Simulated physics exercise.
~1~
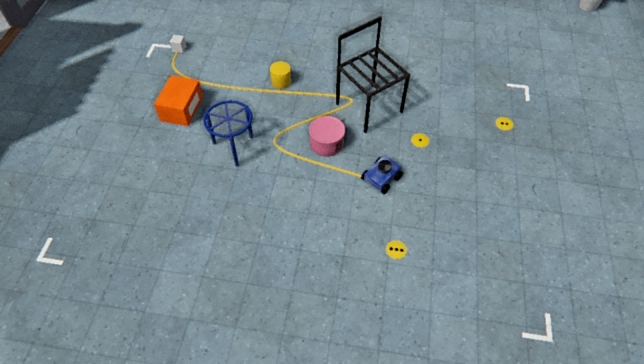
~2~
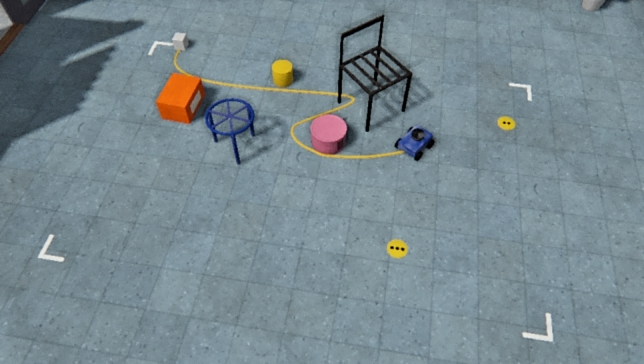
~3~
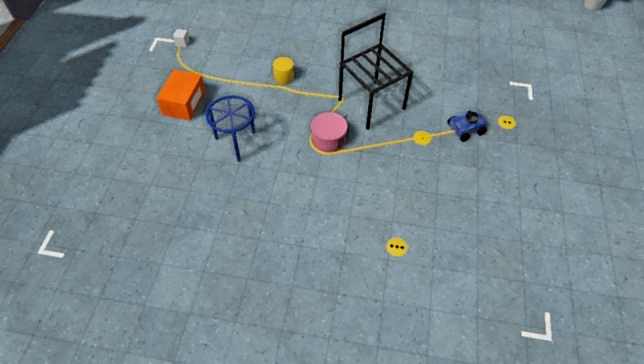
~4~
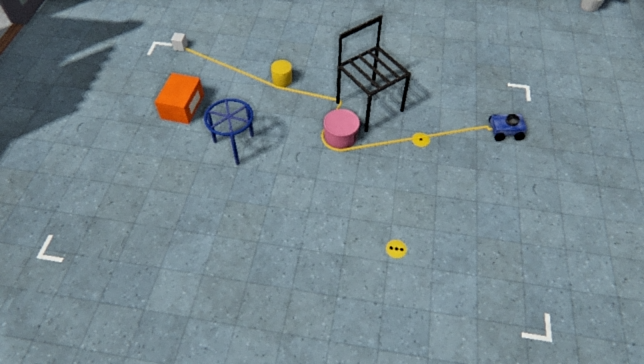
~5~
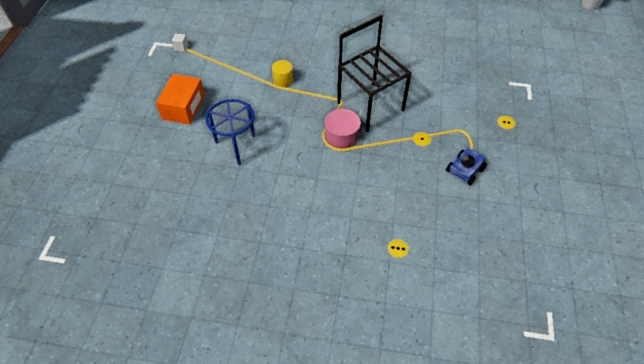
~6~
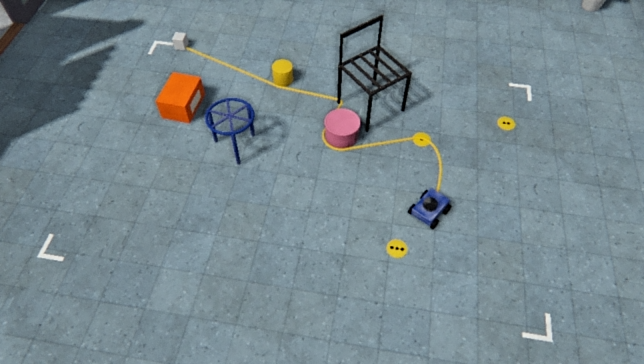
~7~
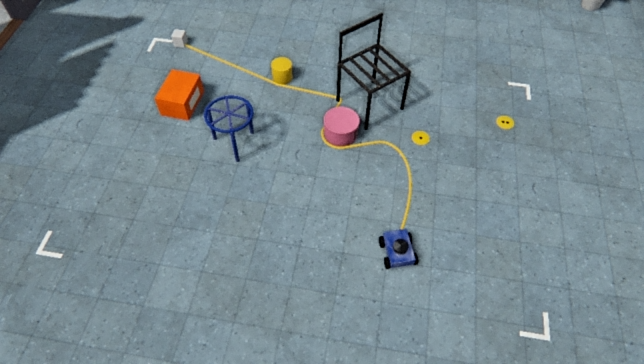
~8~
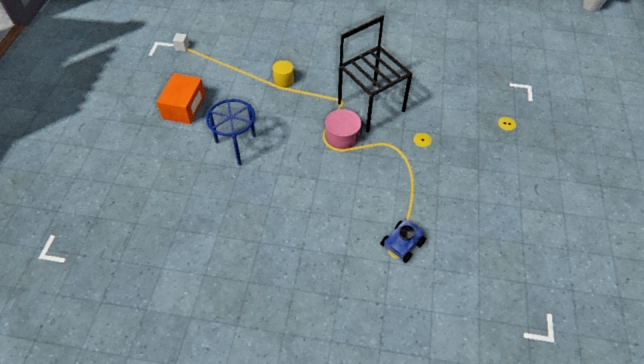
A black chair stands at the upper centre of a grey-blue tiled floor seen from above, with a yellow tub, an orange box and a blue stool to its left and a pink bin below it. A small blue cart trails a yellow lead that winds among them from a white block at the upper left. The cart rolls right past the first yellow marker to the second, pulling the lead taut and nudging the pink bin slightly right. It then turns back down and left to the third marker, where it stops, the lead curving behind it.
